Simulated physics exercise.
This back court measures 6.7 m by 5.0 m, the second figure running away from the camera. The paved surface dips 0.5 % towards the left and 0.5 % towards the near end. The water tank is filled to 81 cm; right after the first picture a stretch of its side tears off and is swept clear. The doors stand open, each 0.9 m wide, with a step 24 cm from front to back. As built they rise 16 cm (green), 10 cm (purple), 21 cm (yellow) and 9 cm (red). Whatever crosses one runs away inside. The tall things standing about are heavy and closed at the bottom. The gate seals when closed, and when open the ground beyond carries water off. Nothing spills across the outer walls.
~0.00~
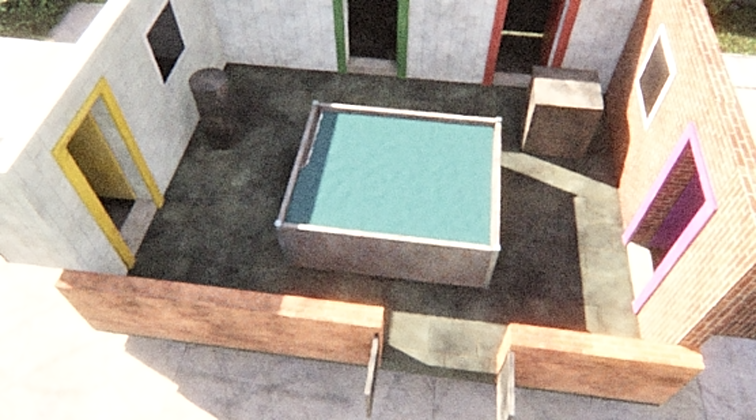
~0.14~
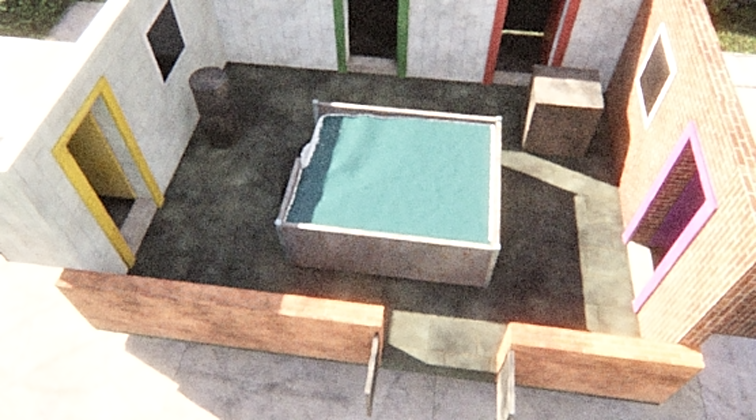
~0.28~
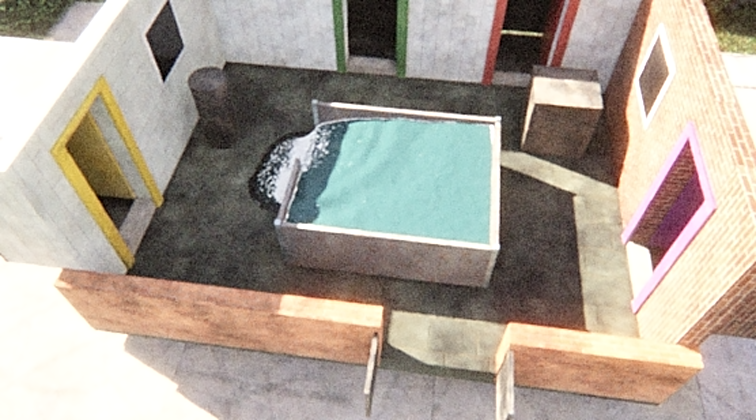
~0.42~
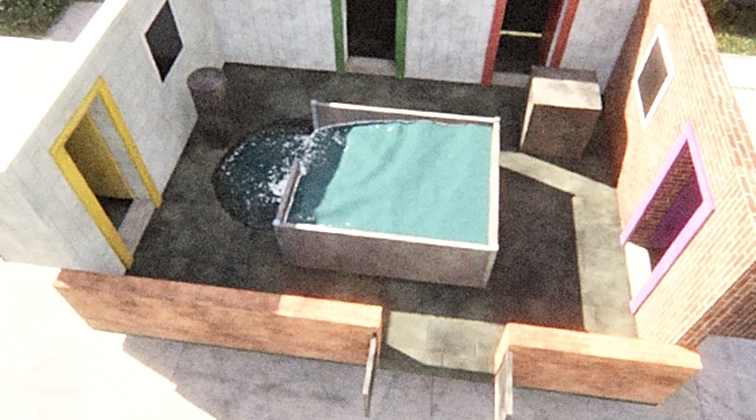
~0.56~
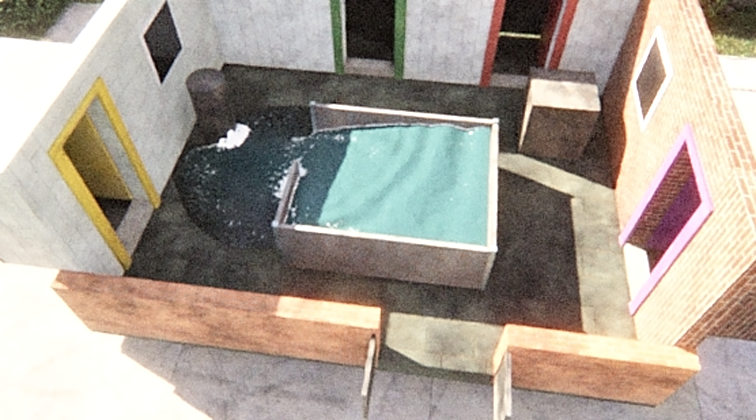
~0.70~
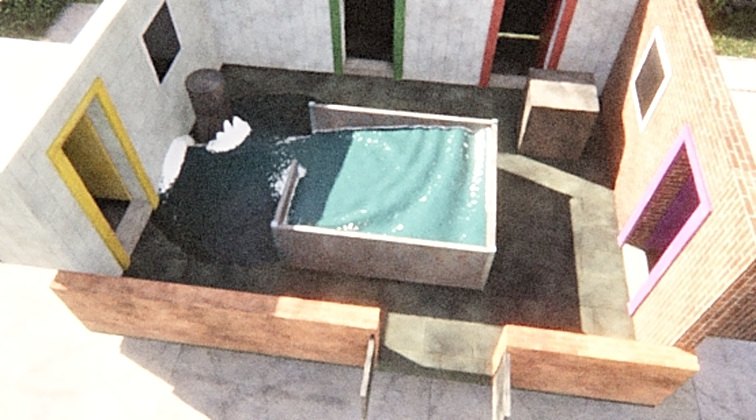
Water bursts through the tank's left side and spreads across the dark floor toward the yellow door.
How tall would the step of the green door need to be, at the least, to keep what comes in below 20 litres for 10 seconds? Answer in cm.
At least 8 cm or so.
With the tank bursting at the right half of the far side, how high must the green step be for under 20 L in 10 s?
Then roughly 18 cm.
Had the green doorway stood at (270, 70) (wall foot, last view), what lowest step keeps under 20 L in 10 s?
Roughly 33 cm.
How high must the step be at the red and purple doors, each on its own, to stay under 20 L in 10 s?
About 13.0 cm at red and 9.0 cm at purple.
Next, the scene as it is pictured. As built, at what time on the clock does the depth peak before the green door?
Around 5.5 s.
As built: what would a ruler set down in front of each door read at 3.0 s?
In cm: Green 9, purple 0, yellow 21, red 0.
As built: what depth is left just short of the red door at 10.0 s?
Roughly 13.5 cm deep.
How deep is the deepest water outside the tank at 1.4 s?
Roughly 55 cm.
After 1.4 s water covers 25 % of the floor, deepest (55 cm) near (242, 144); it has not reached the green door.
After 3.0 s water covers 50 % of the floor, deepest (44 cm) near (108, 307); 9 cm at the green door, 0 litres in over its 16 cm step.
After 10.0 s water covers 100 % of the floor, deepest (23 cm) near (605, 138); 8 cm at the green door, 0 litres in over its 16 cm step.
At the green door as built, the water arrived by 2.5 s and peaked near 13 cm at 5.4 s.
With a step of 7 cm, 32 litres would have come in within the 10 s; with 10 cm, 9 litres. So under 20 litres takes about 8 cm.
